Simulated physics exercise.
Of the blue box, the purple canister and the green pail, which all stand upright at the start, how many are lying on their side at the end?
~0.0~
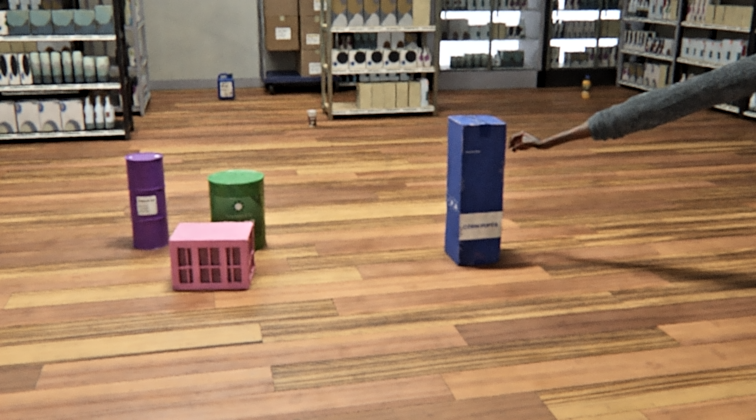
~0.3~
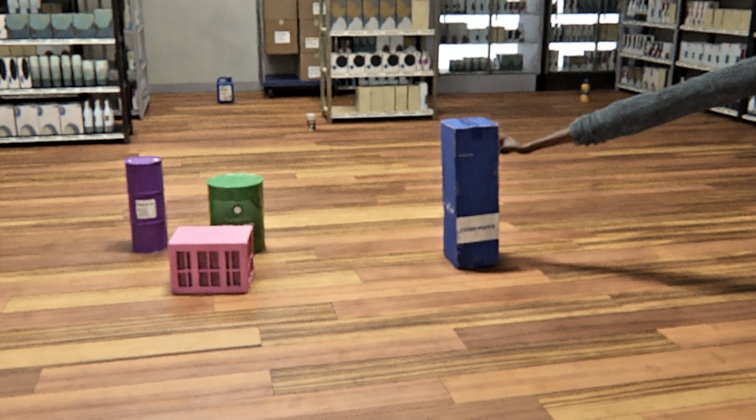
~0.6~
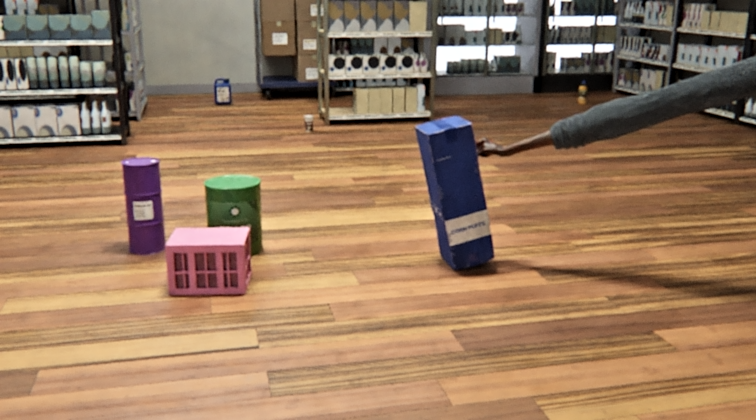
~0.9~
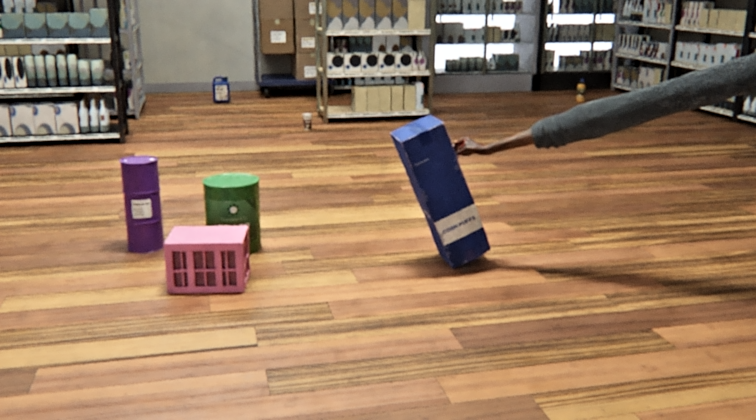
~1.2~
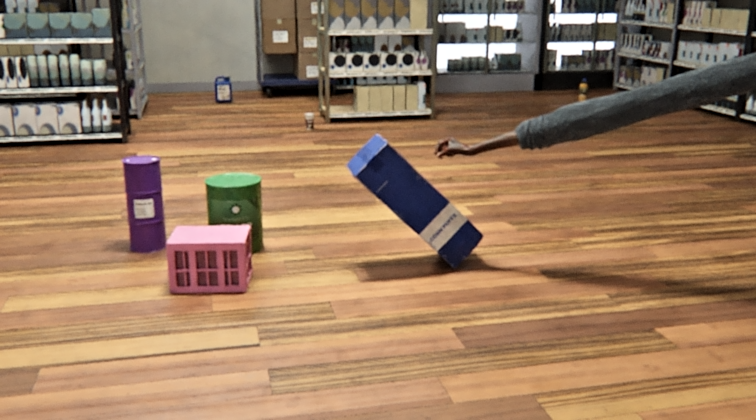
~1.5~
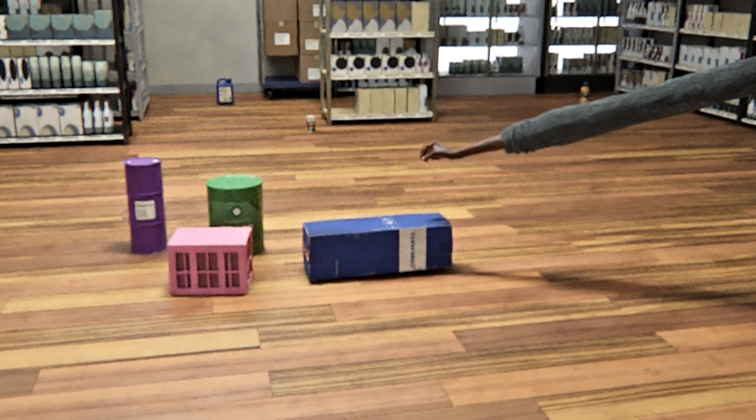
One of them is lying on its side at the end, the blue box.
